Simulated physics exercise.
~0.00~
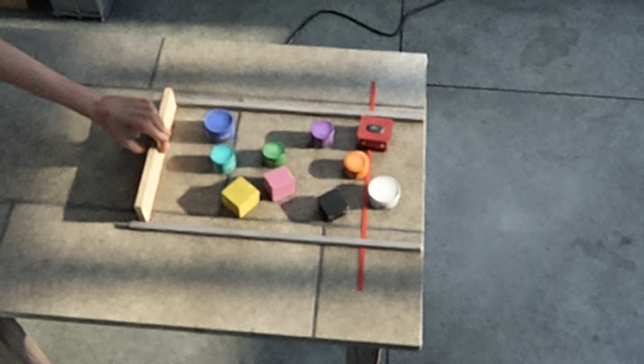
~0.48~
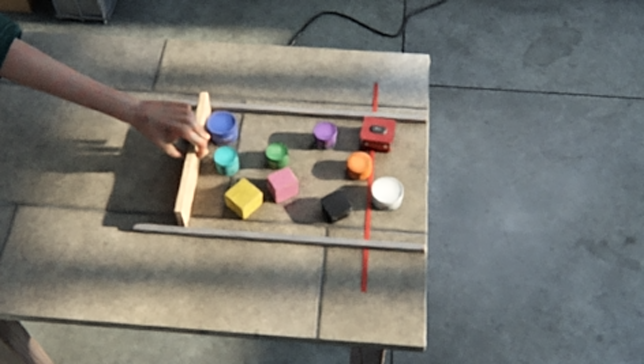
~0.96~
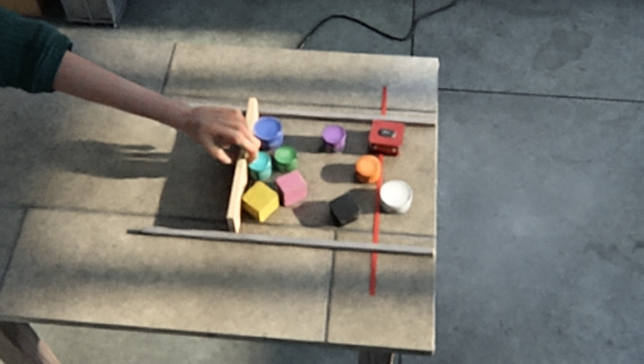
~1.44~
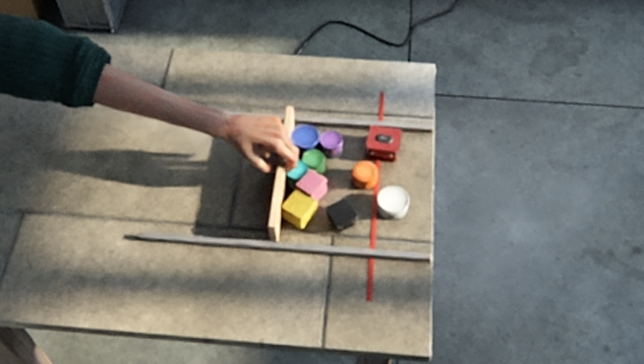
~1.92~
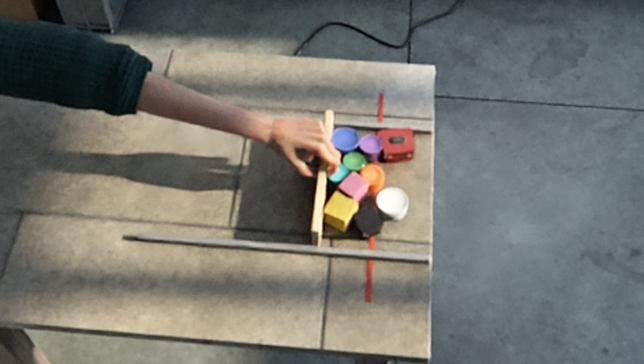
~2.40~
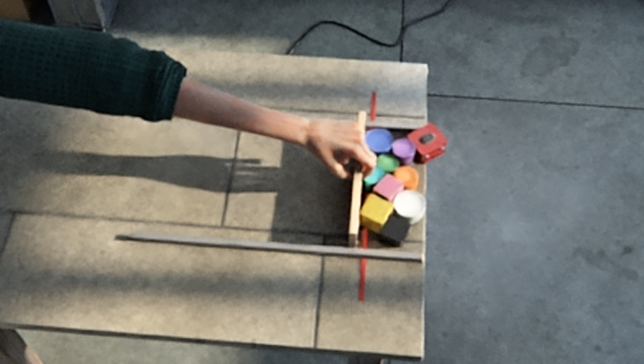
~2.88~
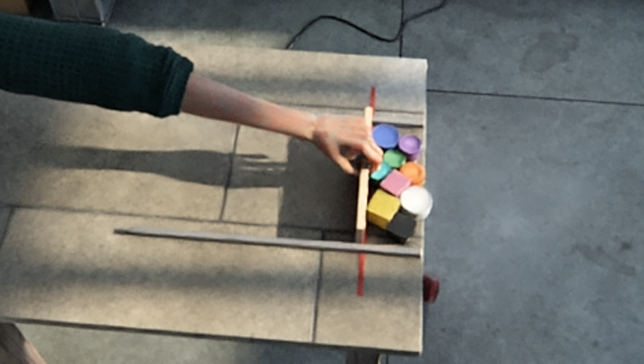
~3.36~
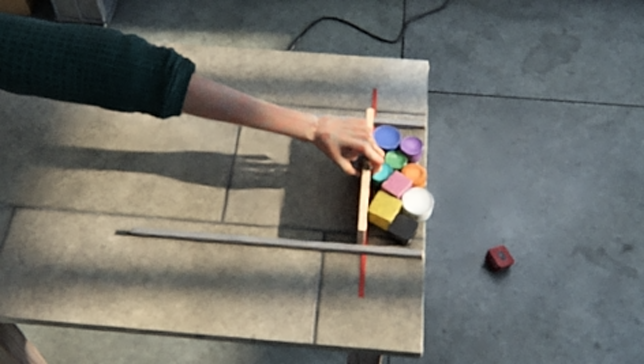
Wooden board pushed right by a hand, sweeping small tubs and blocks toward the table edge, the red case falling off.
